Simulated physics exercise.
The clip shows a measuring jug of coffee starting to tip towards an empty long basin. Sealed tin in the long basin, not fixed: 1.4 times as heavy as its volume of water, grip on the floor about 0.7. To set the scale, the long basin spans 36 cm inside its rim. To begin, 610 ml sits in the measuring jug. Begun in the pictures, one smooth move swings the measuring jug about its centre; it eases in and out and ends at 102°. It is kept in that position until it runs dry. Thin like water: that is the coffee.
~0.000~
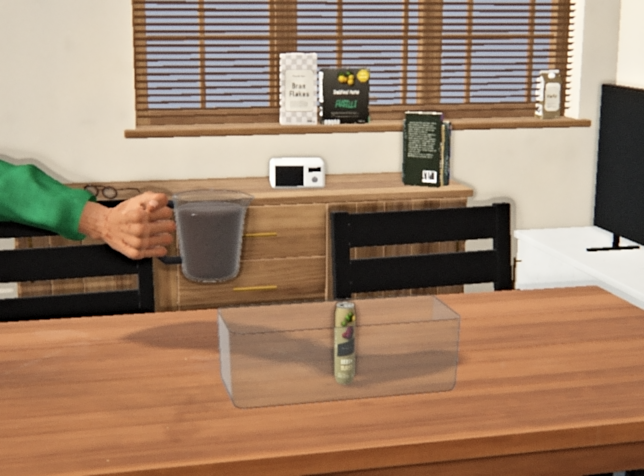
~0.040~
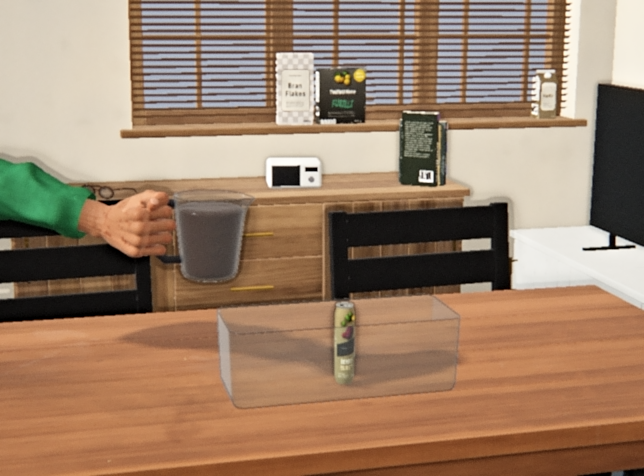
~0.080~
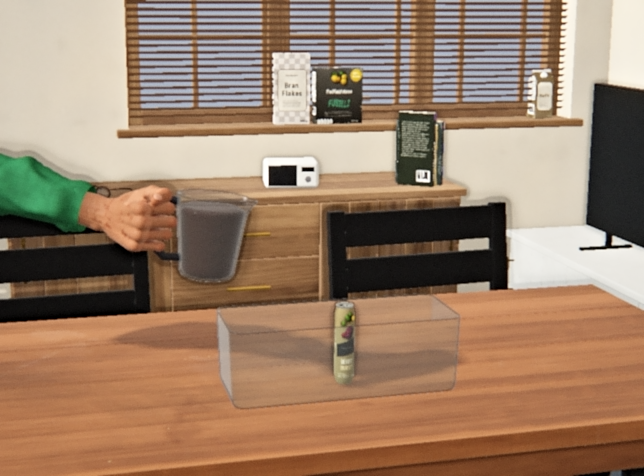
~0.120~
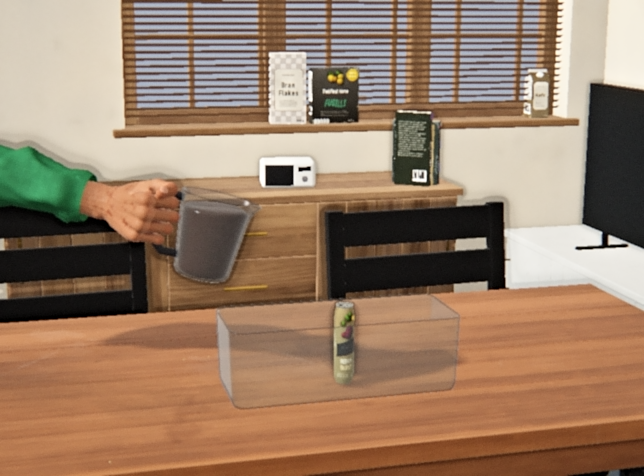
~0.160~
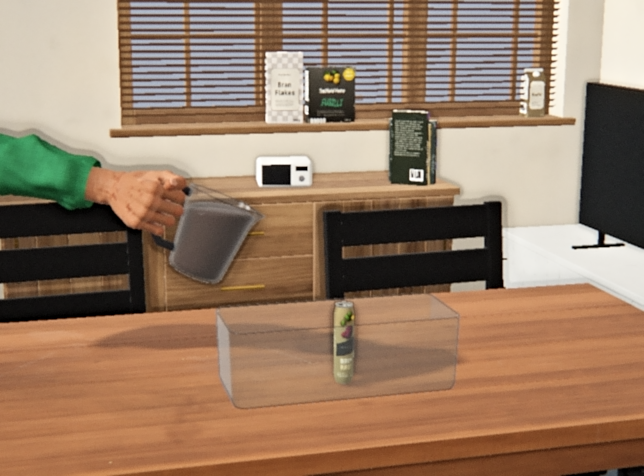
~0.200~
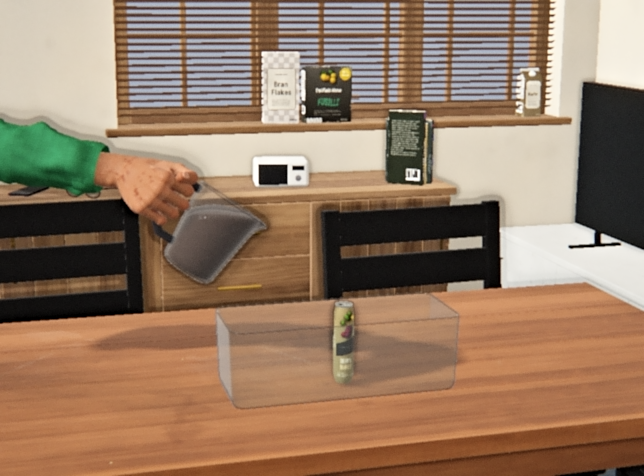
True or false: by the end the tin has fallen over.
False.
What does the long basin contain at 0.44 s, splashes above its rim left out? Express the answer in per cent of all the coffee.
22 %, roughly.
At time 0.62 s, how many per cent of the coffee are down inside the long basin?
72 %, more or less.
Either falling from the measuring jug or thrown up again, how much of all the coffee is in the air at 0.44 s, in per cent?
Estimate: About 28 % of all of it.
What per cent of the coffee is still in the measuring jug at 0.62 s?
I'd say some 14 per cent remains.
Then, 0.44 s in, the tilt is 98° and 50 per cent is still to pour; the tin stands where it began.
Then, 0.62 s in, the tilt is 102° and 13 per cent is still to pour; the tin stands where it began.
Then, 0.80 s in, the tilt is 102° and 2 per cent is still to pour; the tin stands where it began.
Then, 1.00 s in, the tilt is 102° and 0 per cent is still to pour; the tin stands where it began.
Finally, the tin stands where it began.
